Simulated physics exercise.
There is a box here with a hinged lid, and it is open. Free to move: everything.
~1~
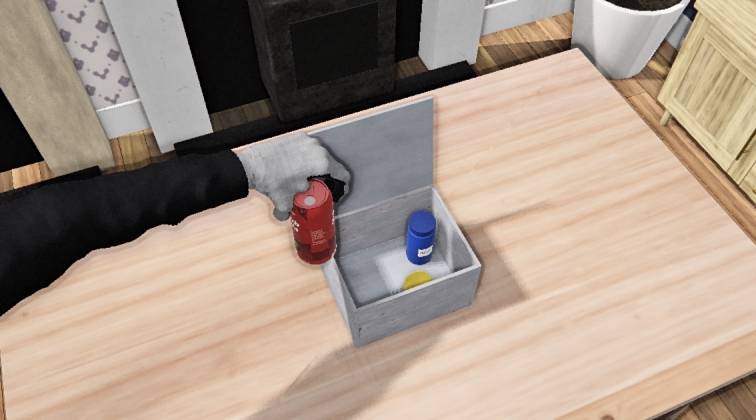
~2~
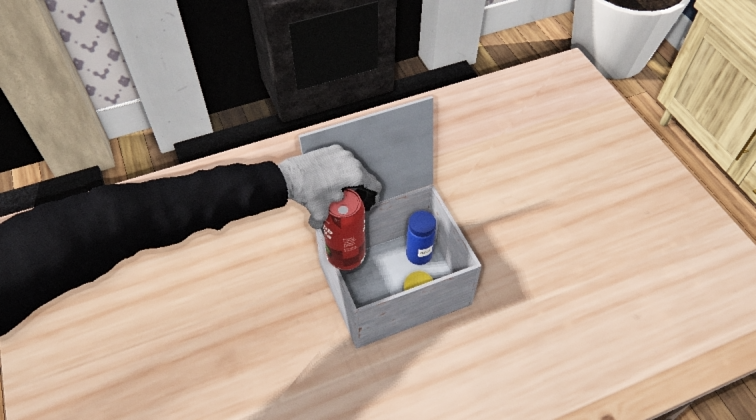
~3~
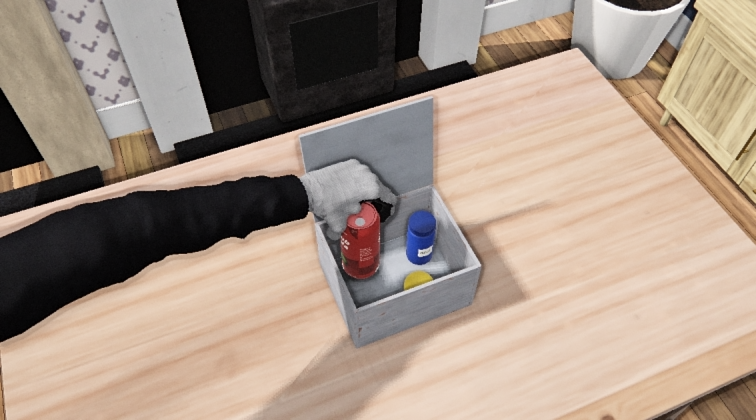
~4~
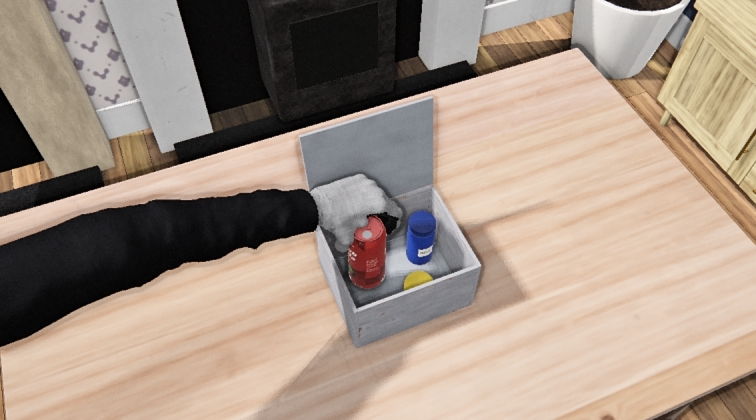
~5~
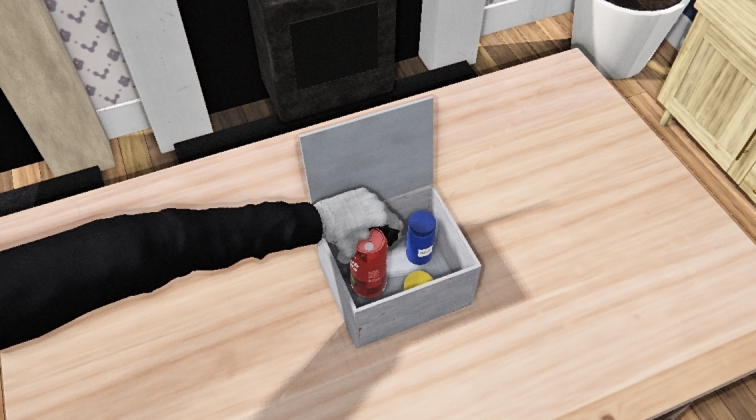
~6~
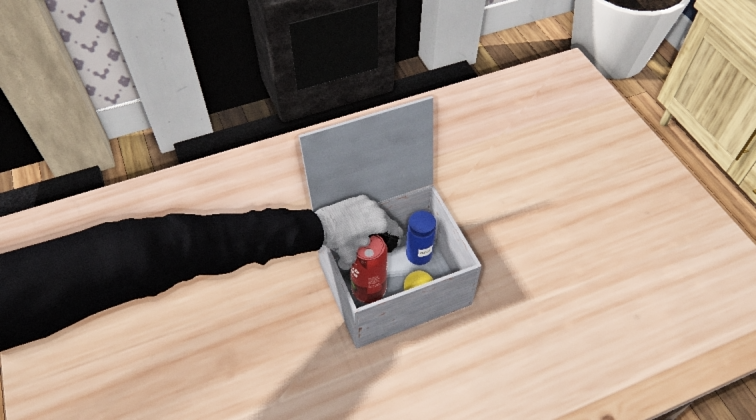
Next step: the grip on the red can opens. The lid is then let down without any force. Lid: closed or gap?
Gap.
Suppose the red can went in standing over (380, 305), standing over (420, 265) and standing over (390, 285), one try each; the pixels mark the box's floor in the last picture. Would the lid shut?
The lid stays up the first time, goes down the second time and stays up the third time.
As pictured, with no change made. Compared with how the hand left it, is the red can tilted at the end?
Observation: It keeps the set orientation.
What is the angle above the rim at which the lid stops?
Close to 20 degrees.
Then, 1.20 s on from there, lid starting down.
Then, 1.60 s on from there, lid 59° above the rim.
Then, 2.00 s on from there, lid 28° above the rim.
In the end, lid 20° above the rim; all 3 unmoved. At the end, from the last picture's camera, red can near (369, 270).
